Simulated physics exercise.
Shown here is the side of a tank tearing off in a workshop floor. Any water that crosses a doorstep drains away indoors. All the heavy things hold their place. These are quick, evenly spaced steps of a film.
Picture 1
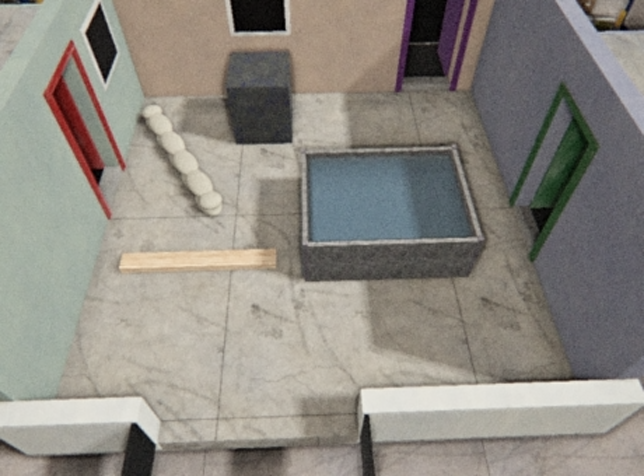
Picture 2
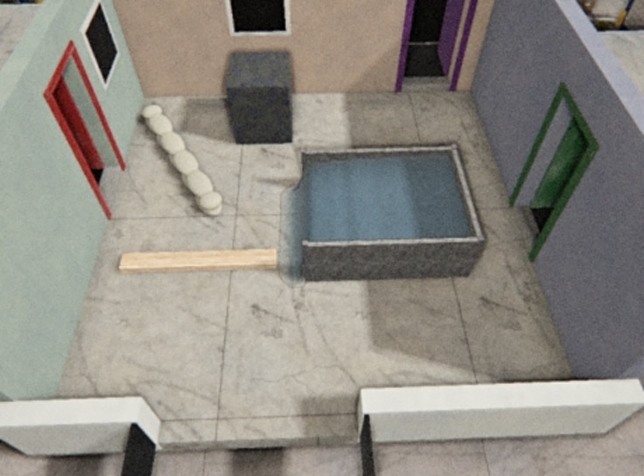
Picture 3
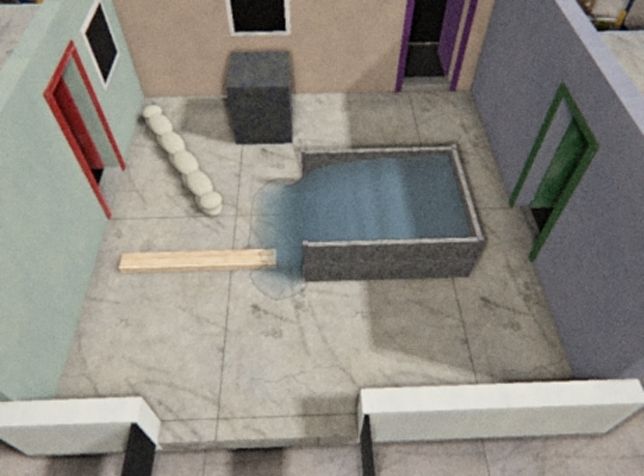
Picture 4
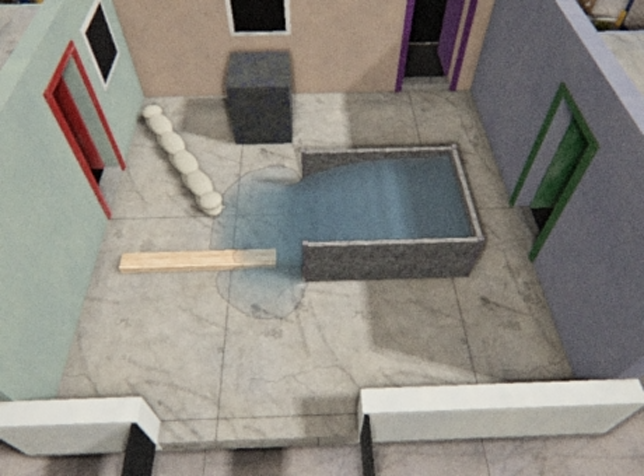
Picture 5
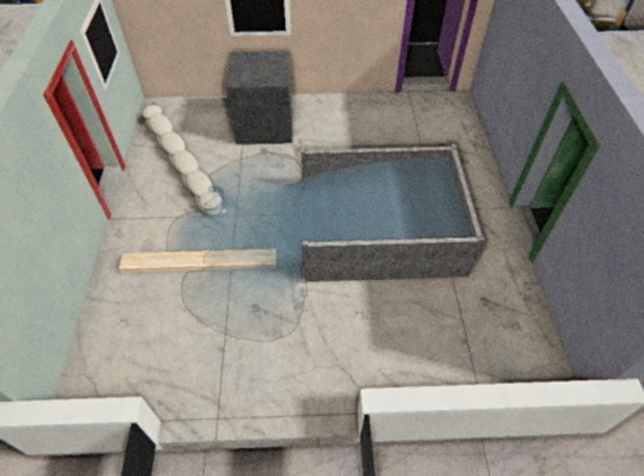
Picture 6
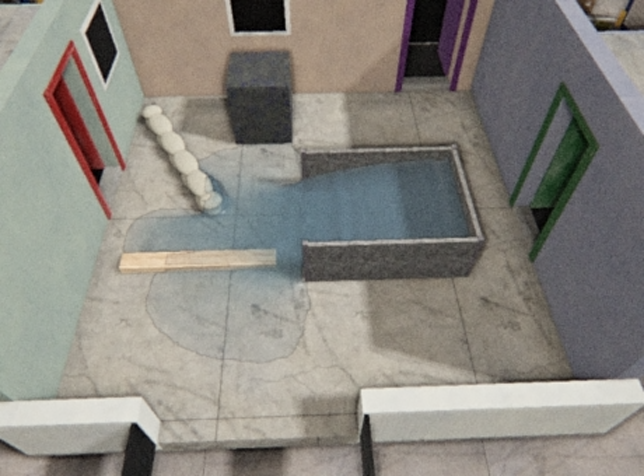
Stone-walled tank of blue water losing its left side, water pouring out leftward and spreading around a wooden plank and pale beaded column.
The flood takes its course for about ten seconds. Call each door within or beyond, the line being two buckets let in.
Red door - beyond; green door - beyond; purple door - within.
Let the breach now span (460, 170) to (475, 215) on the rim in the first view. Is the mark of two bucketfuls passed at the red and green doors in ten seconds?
As it turns out, the red door comes in lower; as for the green door, it surpasses the cutoff.
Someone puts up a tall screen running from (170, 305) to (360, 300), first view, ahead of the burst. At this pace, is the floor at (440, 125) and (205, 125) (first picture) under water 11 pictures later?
Going in the order asked: Parched, inundated.
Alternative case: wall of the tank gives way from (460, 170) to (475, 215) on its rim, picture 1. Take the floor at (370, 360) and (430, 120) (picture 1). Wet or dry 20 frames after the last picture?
Well, the first place would be submerged and the second one submerged.
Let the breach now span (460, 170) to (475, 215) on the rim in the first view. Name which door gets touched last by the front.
The door marked red, I reckon.
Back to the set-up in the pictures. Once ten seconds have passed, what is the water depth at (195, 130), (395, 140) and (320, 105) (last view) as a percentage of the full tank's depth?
I'd say close to 8, 8 and 6 percent.
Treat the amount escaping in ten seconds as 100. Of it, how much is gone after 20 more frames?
My reading is near 30 per cent.
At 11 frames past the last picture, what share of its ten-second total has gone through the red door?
It would be roughly 25 percent of the ten-second total.
A moment on, water covers 35 % of the floor; the red door wet at the sill, nothing in, the green door not reached, the purple door not reached.
Next, water covers 45 % of the floor; the red door under two buckets in, the green door not reached, the purple door not reached.
Then, water covers 55 % of the floor; the red door over two buckets in, the green door not reached, the purple door not reached.
Later, water covers 90 % of the floor; the red door over two buckets in, the green door not reached, the purple door wet at the sill, nothing in.
In the end, water covers 95 % of the floor; the red door over two buckets in, the green door over two buckets in, the purple door wet at the sill, nothing in.
